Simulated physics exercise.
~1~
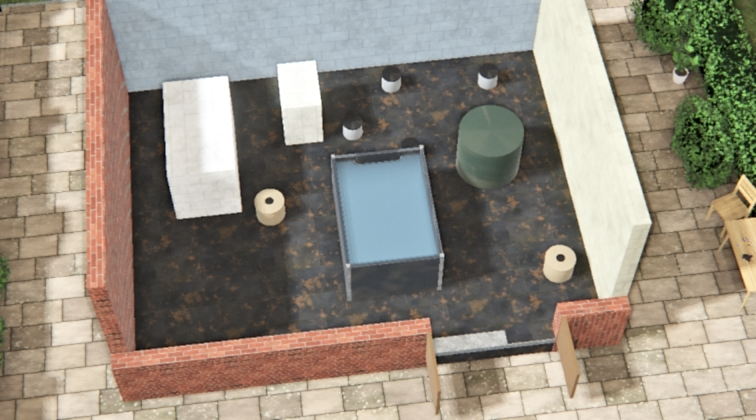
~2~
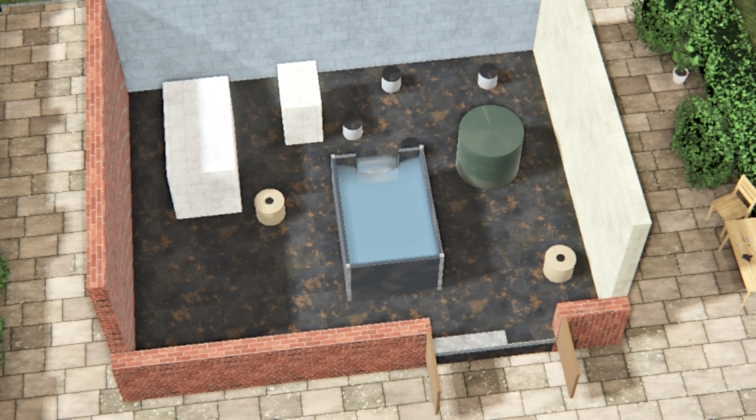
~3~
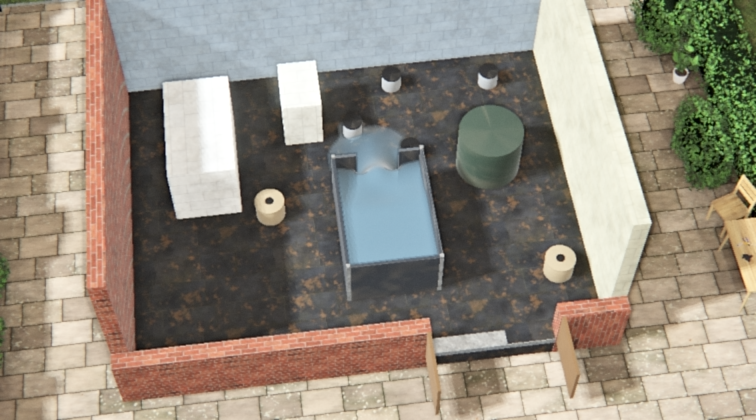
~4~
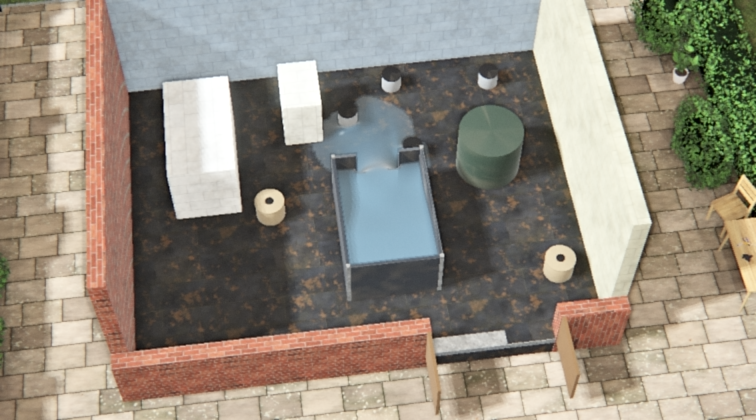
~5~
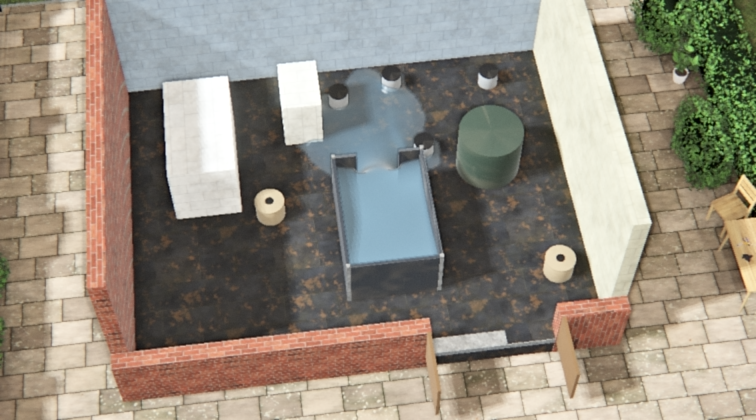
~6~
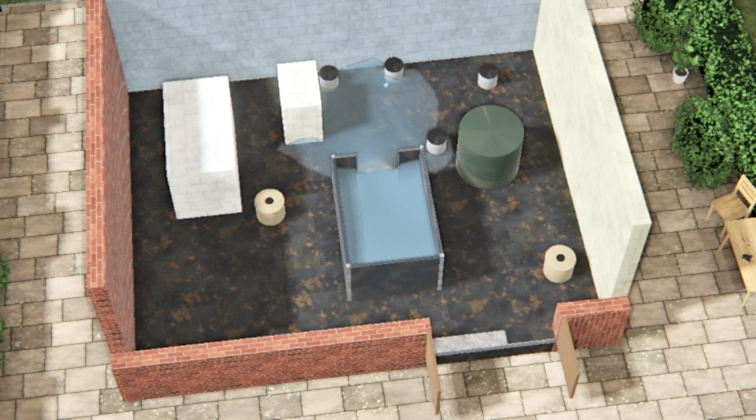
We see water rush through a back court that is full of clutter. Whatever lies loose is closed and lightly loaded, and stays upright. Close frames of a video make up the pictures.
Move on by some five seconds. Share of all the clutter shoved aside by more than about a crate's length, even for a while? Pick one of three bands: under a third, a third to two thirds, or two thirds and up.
Two thirds and up.
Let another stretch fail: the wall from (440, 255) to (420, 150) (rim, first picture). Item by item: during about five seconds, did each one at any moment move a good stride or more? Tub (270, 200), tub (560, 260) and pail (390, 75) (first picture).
Here's my take, in sequence: Fails to go that far, dislodged that far, and dislodged that far.
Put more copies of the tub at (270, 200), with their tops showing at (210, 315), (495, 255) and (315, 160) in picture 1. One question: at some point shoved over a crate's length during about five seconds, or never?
Here's how it goes: Never gets far, never gets far, and lastly never gets far.
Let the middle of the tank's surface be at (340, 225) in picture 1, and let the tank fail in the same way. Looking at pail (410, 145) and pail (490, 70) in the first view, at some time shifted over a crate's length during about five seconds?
Taking them in the order you gave, the first did not get there and the second got carried that far.
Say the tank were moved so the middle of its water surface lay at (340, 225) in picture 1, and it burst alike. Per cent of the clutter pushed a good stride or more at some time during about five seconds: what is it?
Roughly 70 in a hundred.
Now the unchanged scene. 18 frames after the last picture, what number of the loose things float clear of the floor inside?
You get 2.
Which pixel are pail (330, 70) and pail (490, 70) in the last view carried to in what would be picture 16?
Close to pixel (232, 101) and pixel (515, 71).
A moment on, 2 of 7 are well off their spots; 2 afloat.
Next, 3 of 7 are well off their spots; 2 afloat.
Later, 5 of 7 are well off their spots; 2 afloat.
In the end, 6 of 7 are well off their spots, and 6 have been at some point; 2 afloat.
